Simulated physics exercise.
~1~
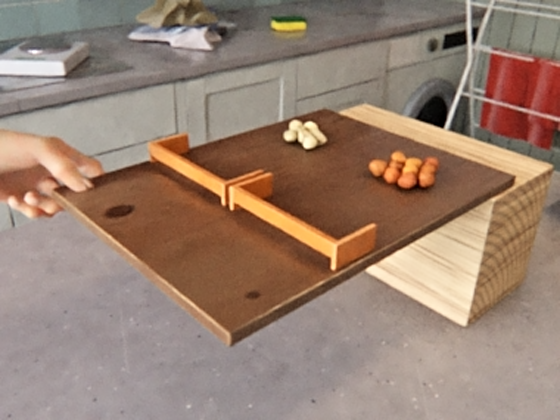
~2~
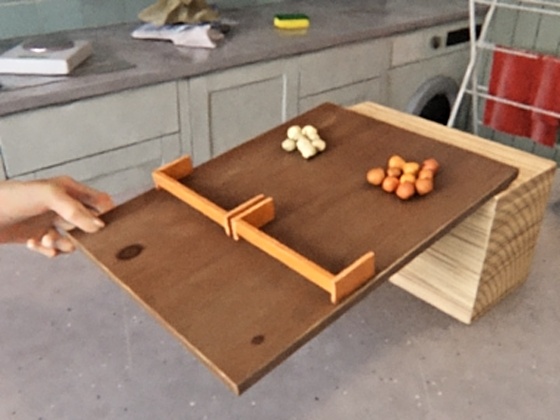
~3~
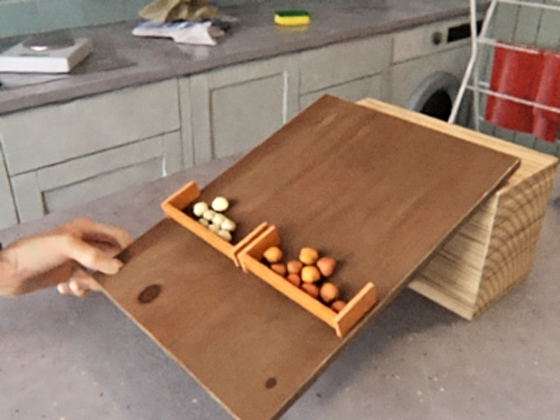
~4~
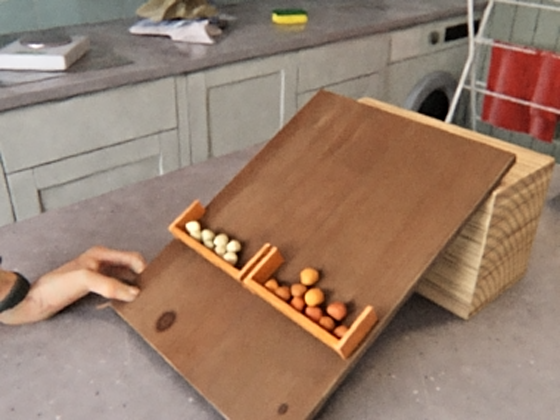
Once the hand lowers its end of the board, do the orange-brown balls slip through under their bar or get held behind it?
They get held behind it. The orange-brown balls come down the slope and lodge against the nearer bar, just as the cream ones do at the farther bar.
